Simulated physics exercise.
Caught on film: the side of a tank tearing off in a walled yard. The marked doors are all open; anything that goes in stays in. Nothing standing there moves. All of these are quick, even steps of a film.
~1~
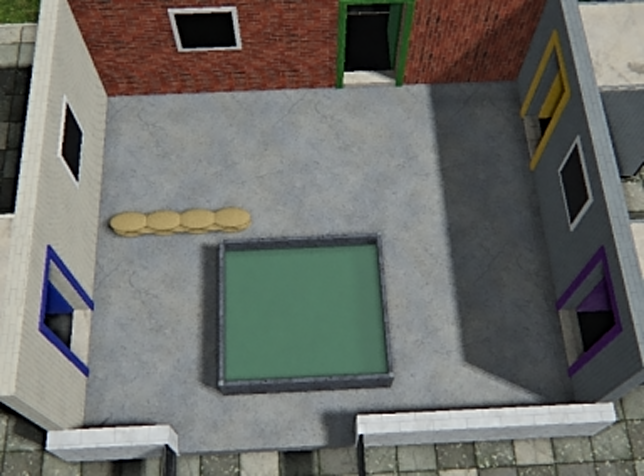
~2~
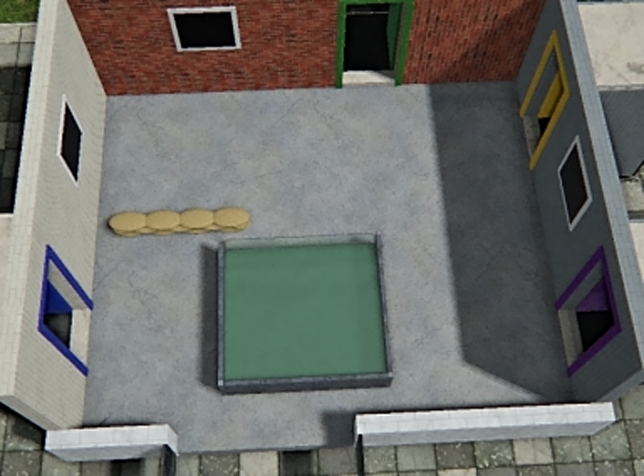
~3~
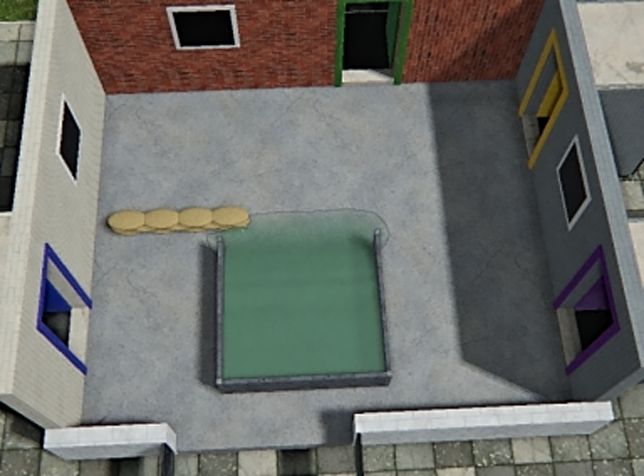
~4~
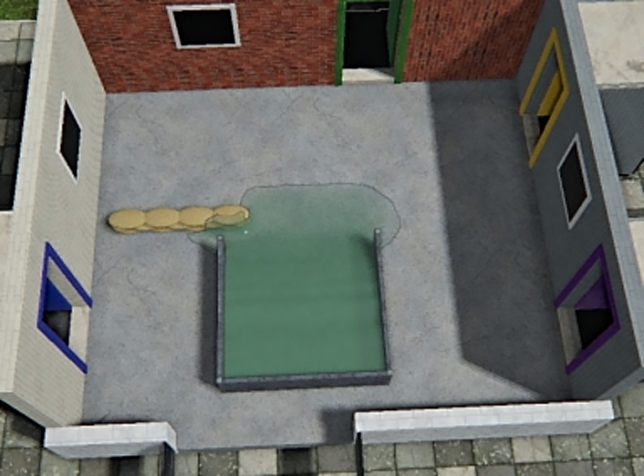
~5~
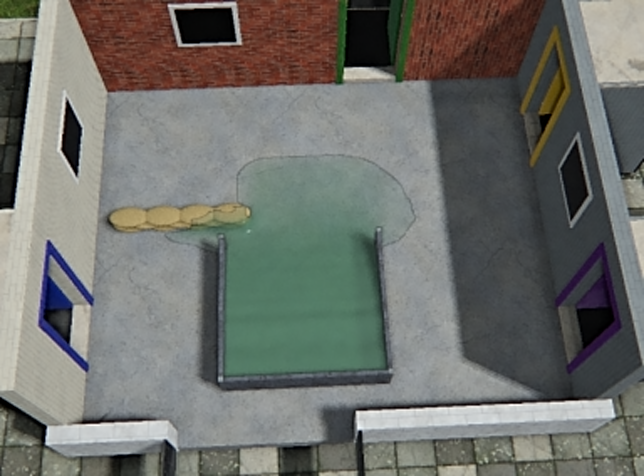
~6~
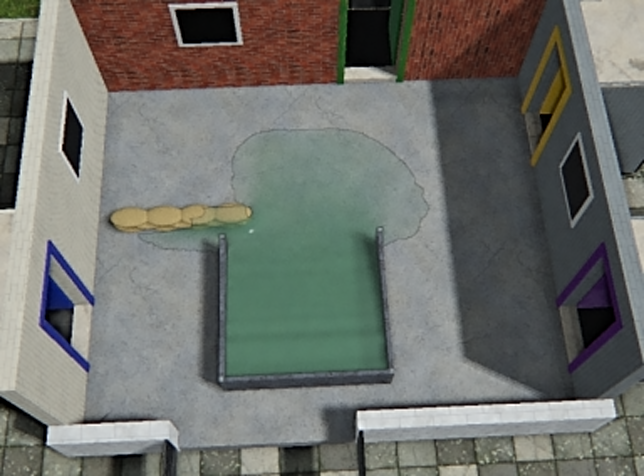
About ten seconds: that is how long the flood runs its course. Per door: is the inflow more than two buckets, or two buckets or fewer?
Yellow door - more than two; green door - more than two; purple door - two or fewer; blue door - two or fewer.
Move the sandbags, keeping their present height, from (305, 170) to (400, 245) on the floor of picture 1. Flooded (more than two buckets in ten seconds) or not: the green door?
So the green door remains within the limit.
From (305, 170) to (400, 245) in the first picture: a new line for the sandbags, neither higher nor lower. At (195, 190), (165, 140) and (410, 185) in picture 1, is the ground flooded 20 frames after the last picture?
In turn: Submerged, submerged, spared.
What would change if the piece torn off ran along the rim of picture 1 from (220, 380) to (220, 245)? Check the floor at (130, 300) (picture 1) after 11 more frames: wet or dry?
Answer: Under water.
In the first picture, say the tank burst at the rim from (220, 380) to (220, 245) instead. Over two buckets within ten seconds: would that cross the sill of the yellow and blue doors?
Against the threshold, yellow misses it and blue beats it.
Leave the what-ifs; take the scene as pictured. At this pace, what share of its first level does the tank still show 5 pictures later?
Near 58 in a hundred.
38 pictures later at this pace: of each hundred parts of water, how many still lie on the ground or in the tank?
About 92 %.
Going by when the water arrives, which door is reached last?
Answer - the purple-painted one.
A moment on, water covers 35 % of the floor; the yellow door not reached, the green door wet at the sill, nothing in, the purple door not reached, the blue door not reached.
Next, water covers 45 % of the floor; the yellow door not reached, the green door under two buckets in, the purple door not reached, the blue door wet at the sill, nothing in.
Then, water covers 55 % of the floor; the yellow door under two buckets in, the green door over two buckets in, the purple door not reached, the blue door wet at the sill, nothing in.
Later, water covers 85 % of the floor; the yellow door over two buckets in, the green door far over two buckets in, the purple door wet at the sill, nothing in, the blue door wet at the sill, nothing in.
In the end, water covers 95 % of the floor; the yellow door far over two buckets in, the green door far over two buckets in, the purple door wet at the sill, nothing in, the blue door wet at the sill, nothing in.
